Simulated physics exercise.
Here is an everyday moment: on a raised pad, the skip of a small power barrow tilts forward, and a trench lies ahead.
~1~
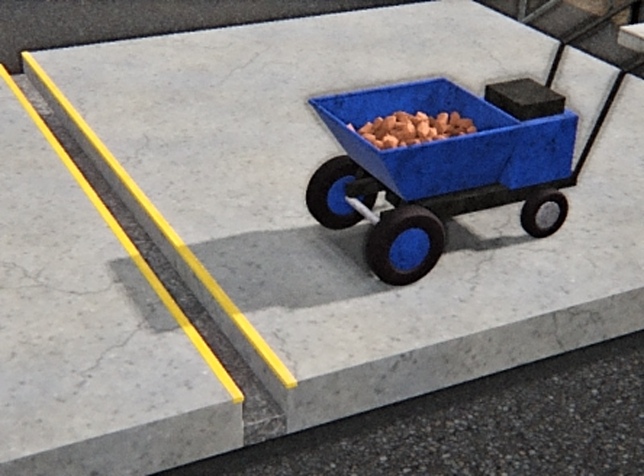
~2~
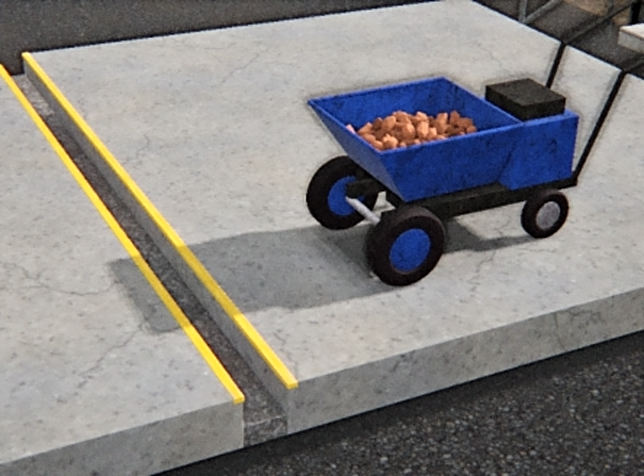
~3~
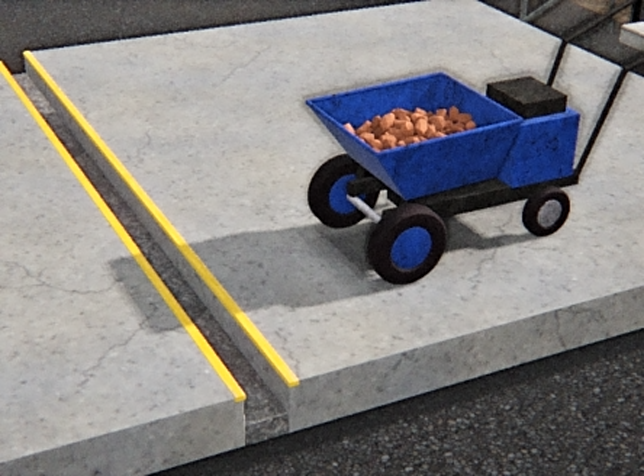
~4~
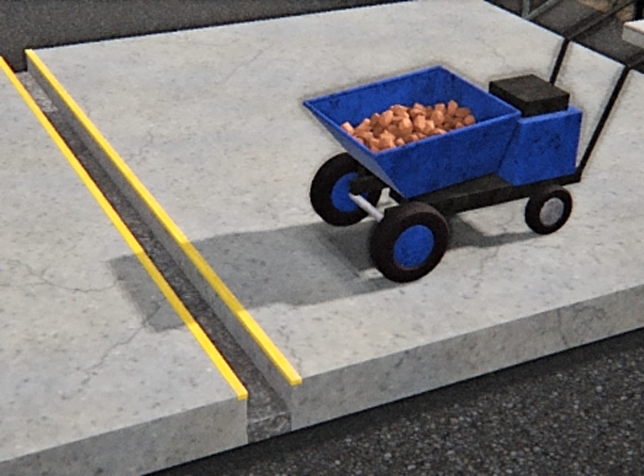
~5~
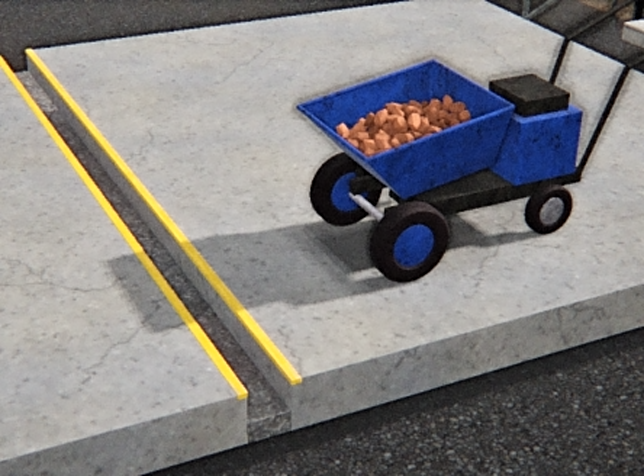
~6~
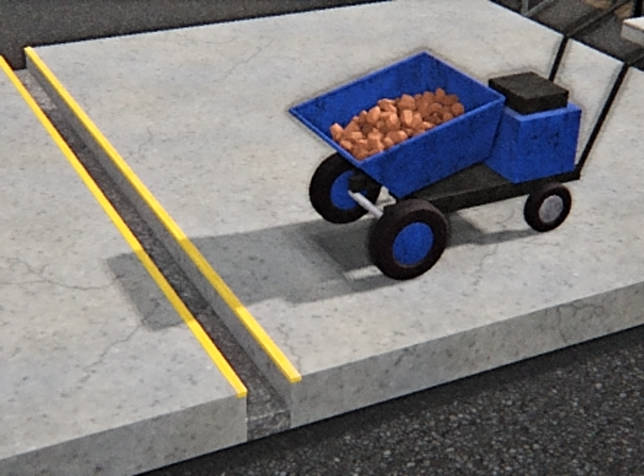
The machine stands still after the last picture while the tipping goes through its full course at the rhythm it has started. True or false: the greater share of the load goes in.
False.
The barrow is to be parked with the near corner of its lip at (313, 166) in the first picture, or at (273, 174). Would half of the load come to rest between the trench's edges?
The first try: Over half. The second: Under half.
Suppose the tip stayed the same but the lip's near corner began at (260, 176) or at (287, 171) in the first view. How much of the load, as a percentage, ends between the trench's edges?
About 0 per cent, then about 20 per cent.
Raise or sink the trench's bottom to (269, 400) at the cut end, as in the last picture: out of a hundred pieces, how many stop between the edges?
Something close to 20 per cent.
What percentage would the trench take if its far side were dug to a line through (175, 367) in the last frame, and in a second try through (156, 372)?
I'd put it near 30 in a hundred, then near 30 in a hundred.
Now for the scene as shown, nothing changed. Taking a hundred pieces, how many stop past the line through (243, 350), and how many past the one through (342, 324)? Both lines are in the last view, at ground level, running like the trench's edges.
Around 10 percent for the first and 80 percent for the second.
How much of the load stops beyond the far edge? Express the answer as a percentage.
That share is about 0 percent.
Just after the last frame, skip tipped steeply; every one in the skip.
A moment on, skip tipped right over; almost all in the skip; about a tenth short of the trench.
Further on, skip tipped right over; roughly half in the skip; roughly a third short of the trench; roughly a quarter in or heaped over the trench.
When it is over, skip tipped right over; roughly a quarter in the skip; roughly half short of the trench; roughly a quarter in or heaped over the trench; not one beyond it.
